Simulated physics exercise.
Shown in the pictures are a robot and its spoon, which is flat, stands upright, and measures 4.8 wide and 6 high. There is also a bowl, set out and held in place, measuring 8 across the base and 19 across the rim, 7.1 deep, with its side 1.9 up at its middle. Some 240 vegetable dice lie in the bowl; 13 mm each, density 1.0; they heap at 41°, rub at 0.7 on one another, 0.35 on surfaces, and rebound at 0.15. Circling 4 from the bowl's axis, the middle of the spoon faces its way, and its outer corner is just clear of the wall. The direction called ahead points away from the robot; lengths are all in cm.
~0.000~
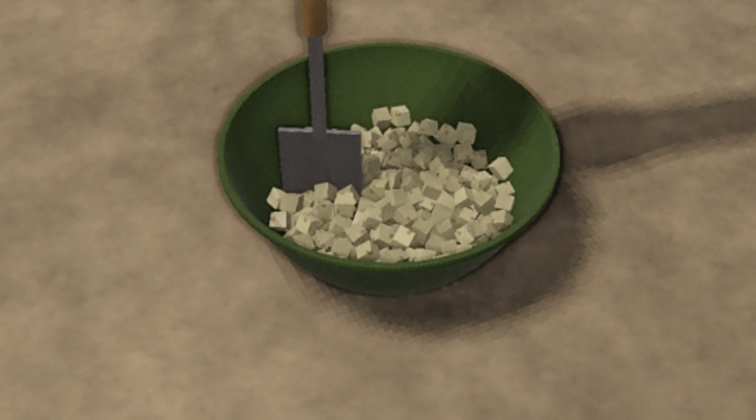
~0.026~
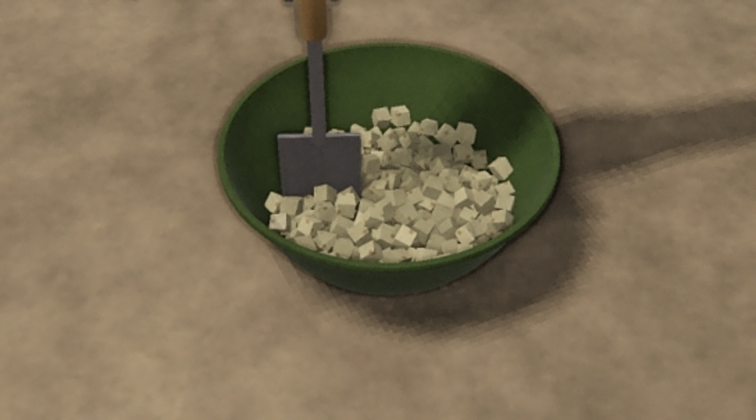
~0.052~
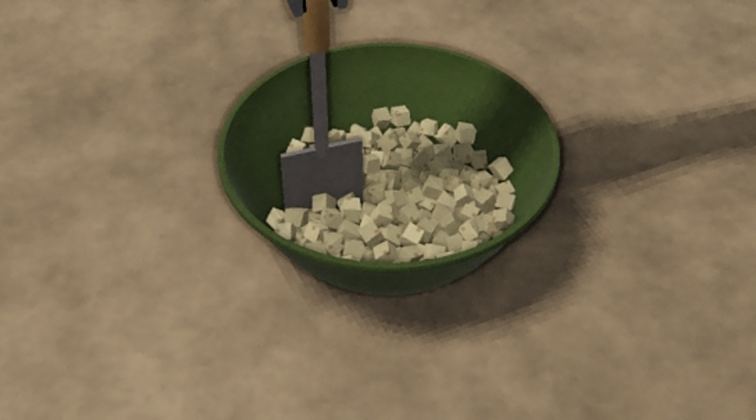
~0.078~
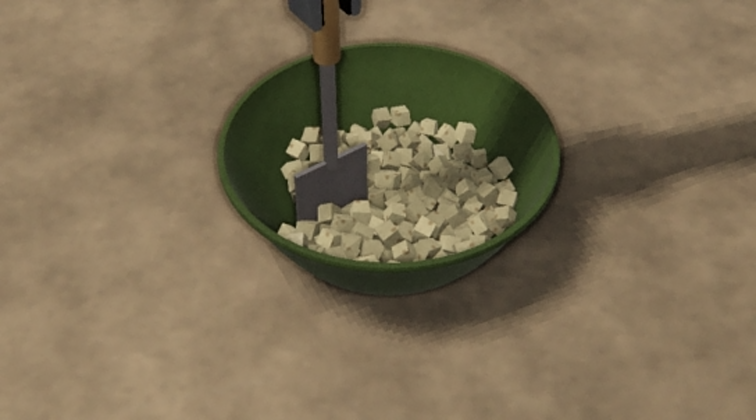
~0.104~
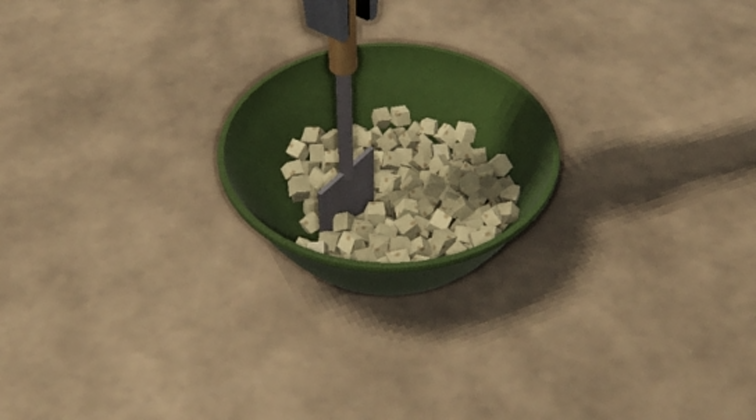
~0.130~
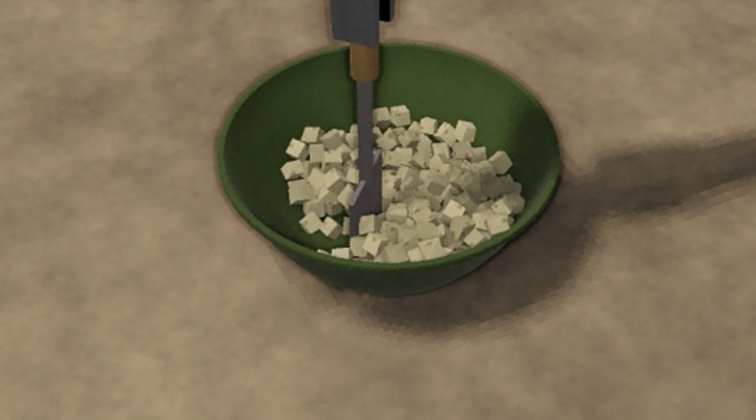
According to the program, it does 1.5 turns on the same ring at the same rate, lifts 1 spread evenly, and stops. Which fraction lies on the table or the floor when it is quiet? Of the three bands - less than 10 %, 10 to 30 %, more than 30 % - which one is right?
The right band is 10 to 30 %.
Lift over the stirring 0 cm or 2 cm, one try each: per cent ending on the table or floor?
About 30 and 20 per cent.
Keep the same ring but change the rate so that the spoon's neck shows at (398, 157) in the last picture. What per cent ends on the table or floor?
Close to 45 in a hundred.
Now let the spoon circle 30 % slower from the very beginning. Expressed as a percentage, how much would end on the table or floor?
In that case it comes to around 10 percent.
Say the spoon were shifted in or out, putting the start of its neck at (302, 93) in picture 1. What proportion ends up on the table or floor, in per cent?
Roughly 20 per cent.
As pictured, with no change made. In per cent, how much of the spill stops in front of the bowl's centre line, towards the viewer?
Around 50 %.
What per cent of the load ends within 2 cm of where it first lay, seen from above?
Result: Close to 0 per cent of the load.
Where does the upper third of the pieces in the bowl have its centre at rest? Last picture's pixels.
I'd say close to (446, 156).
After 0.39 s, 256° round, highest piece 9 above the table; 217 in the bowl, 9 on the table or floor, 12 in flight or on the tool.
After 0.66 s, 76° round, highest piece 9 above the table; 192 in the bowl, 36 on the table or floor, 10 in flight or on the tool.
After 0.99 s, 180° round, highest piece 6 above the table; 184 in the bowl, 54 on the table or floor.
After 1.69 s, 180° round, highest piece 6 above the table; 184 in the bowl, 54 on the table or floor.
In the end, 184 in the bowl, 54 on the table or floor. That is 23 % on the table or floor.
